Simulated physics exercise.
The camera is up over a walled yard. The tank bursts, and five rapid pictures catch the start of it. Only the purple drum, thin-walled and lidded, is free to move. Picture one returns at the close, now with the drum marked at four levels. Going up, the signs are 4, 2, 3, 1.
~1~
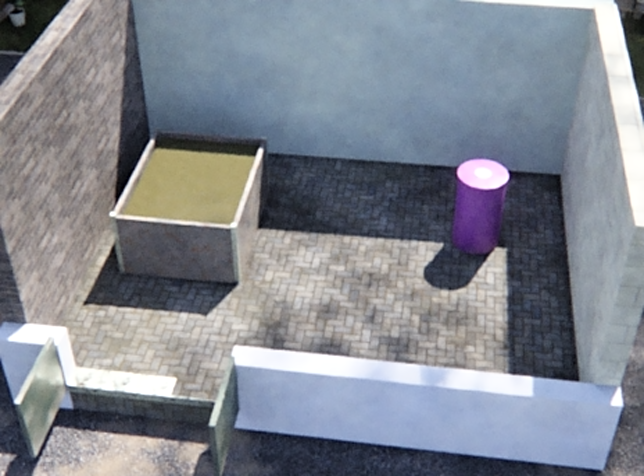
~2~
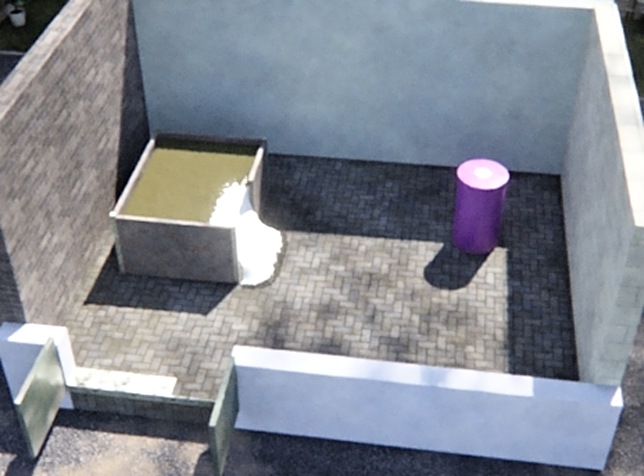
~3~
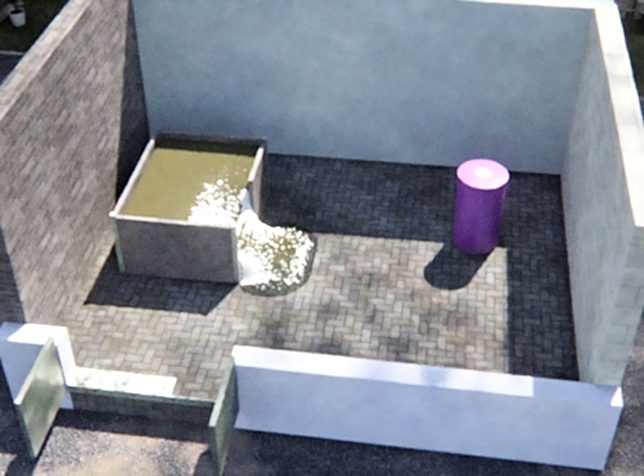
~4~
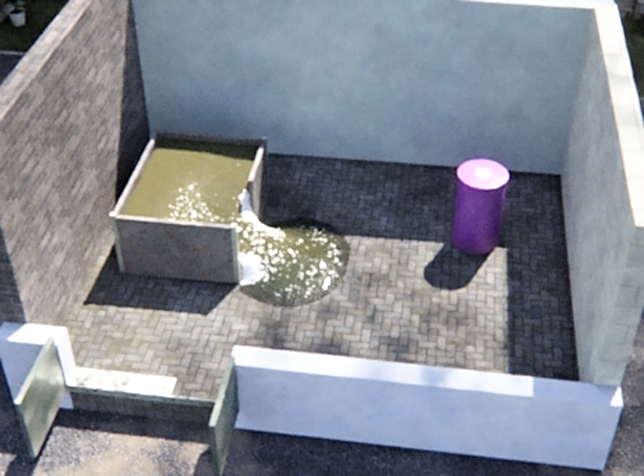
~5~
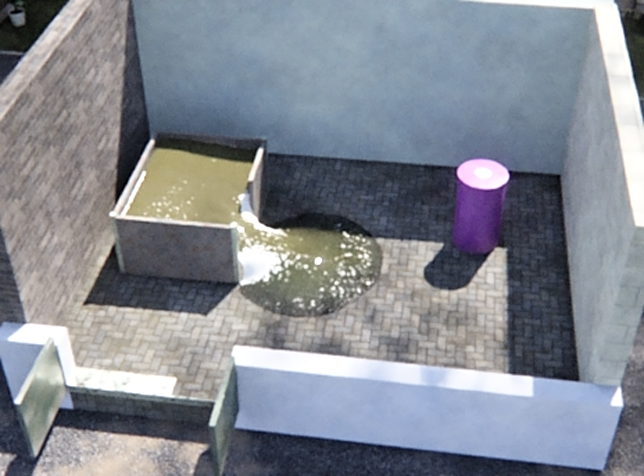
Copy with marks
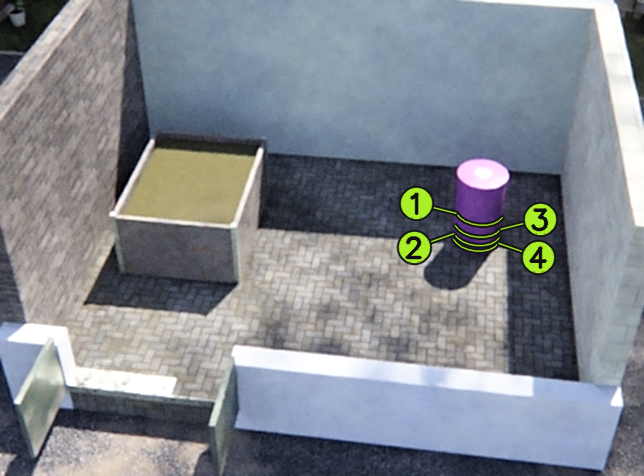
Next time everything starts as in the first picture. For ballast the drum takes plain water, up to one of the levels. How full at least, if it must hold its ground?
That is level 3.
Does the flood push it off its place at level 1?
No, not at all.
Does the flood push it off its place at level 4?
Yes, that goes wrong.
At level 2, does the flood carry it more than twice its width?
No, it does not.
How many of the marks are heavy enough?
Two of them.
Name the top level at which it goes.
It is 2.
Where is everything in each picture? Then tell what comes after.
Lid of the purple drum at (484, 174); tank full, its middle at (194, 181); open gate at (150, 340), in the first frame.
In the second frame, 2 % of the ground wet, in view closest to the drum at (279, 246).
In the third frame, 4 % of the ground wet, in view closest to the drum at (307, 244).
In the fourth frame, 7 % of the ground wet, in view closest to the drum at (340, 247).
Lid of the purple drum at (484, 174); 10 % of the ground wet, in view closest to the drum at (373, 250), in the fifth frame.
On the marked copy, 1 at (479, 225); 2 at (476, 245); 3 at (477, 237); 4 at (475, 251); from the bottom up 4, 2, 3, 1.
Choosing 1, it does not move.
Choosing 2, it is pushed about half its own width away.
Choosing 3, it does not move.
Choosing 4, it is pushed about 7 times its own width away.
